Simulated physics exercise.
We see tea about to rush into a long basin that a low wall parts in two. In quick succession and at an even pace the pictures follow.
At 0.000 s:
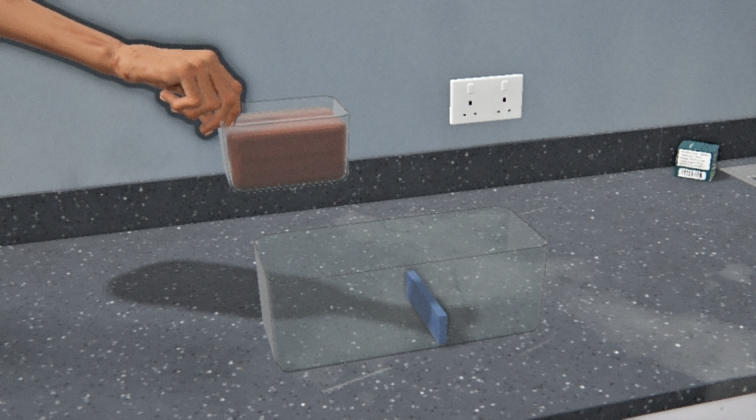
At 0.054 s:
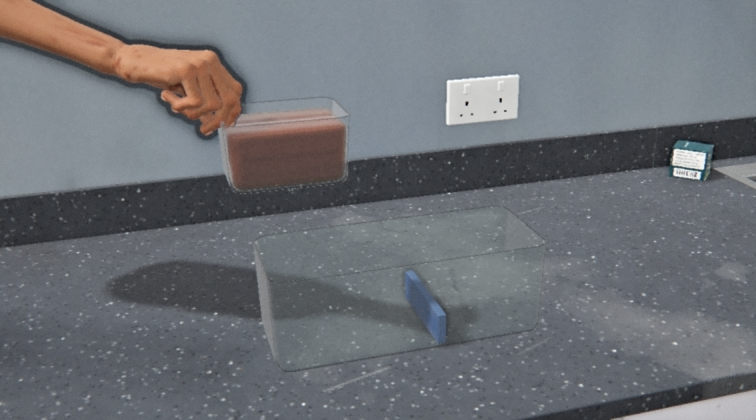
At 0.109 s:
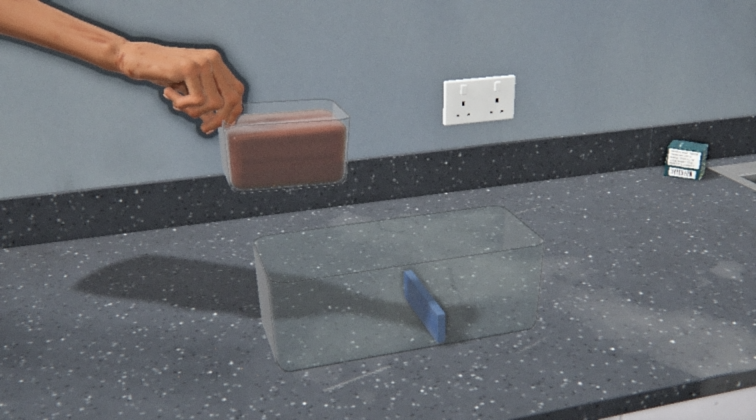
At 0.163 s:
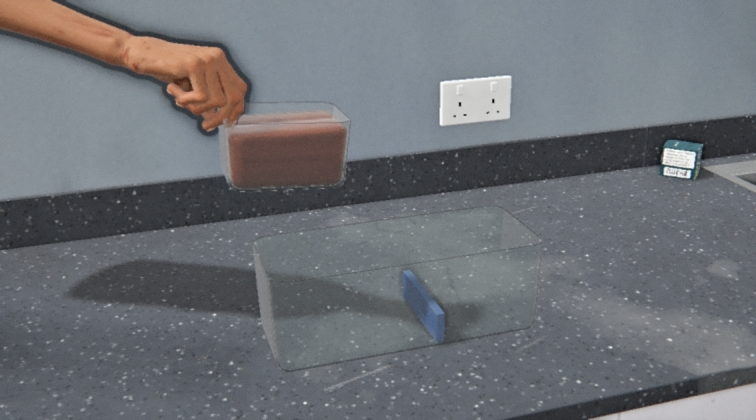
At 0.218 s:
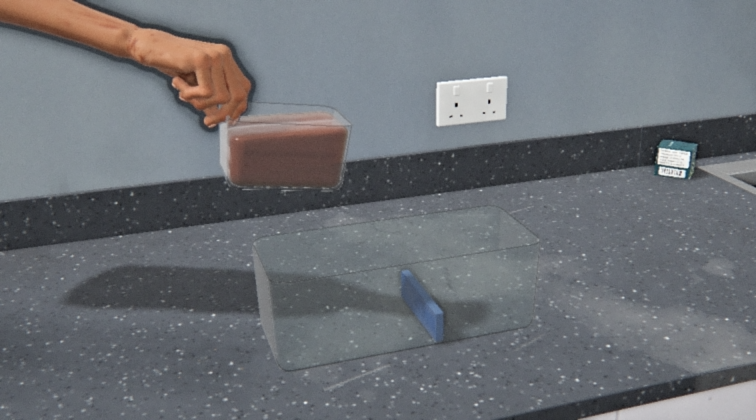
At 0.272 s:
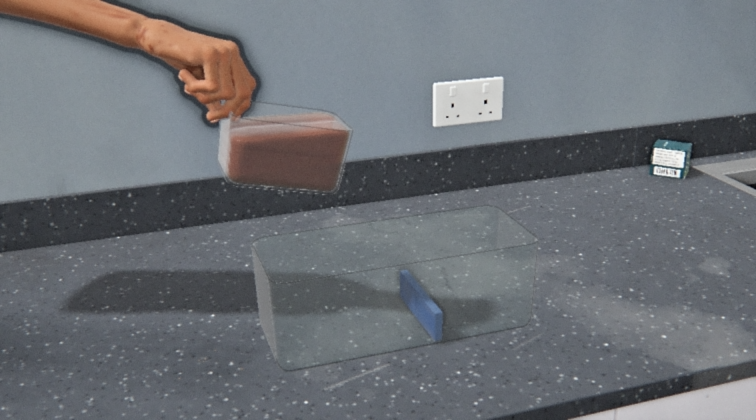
On a speckled kitchen counter, a hand slightly tilts a clear container of reddish-brown tea.
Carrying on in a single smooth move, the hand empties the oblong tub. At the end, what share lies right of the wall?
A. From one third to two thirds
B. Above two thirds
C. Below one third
Below one third.
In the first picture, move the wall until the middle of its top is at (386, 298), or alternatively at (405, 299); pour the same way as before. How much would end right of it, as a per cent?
My guess is some 70 percent the first time and some 55 percent the second.
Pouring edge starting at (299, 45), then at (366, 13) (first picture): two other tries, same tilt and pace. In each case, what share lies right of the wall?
Roughly 10 per cent, then roughly 60 per cent.
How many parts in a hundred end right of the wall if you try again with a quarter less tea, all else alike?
Some 5 parts in a hundred.
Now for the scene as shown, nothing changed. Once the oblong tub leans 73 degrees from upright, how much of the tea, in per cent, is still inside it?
Around 40 percent remains.
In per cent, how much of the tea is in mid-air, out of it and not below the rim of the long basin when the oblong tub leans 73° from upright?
Estimate: 35 per cent, roughly.
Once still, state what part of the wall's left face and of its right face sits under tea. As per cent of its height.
Left near 50; right near 30.
A moment on, the oblong tub is tipped part way and 42 per cent is still to pour, 18 is left of the wall and 4 right of it.
Next, the oblong tub is tipped right over and 4 per cent is still to pour, 68 is left of the wall and 21 right of it.
Then the oblong tub is tipped right over and 0 per cent is still to pour, 75 is left of the wall and 23 right of it.
Later the oblong tub is tipped right over and 0 per cent is still to pour, 73 is left of the wall and 24 right of it.
In the end 73 per cent lies left of the wall, 24 right of it and 2 outside.
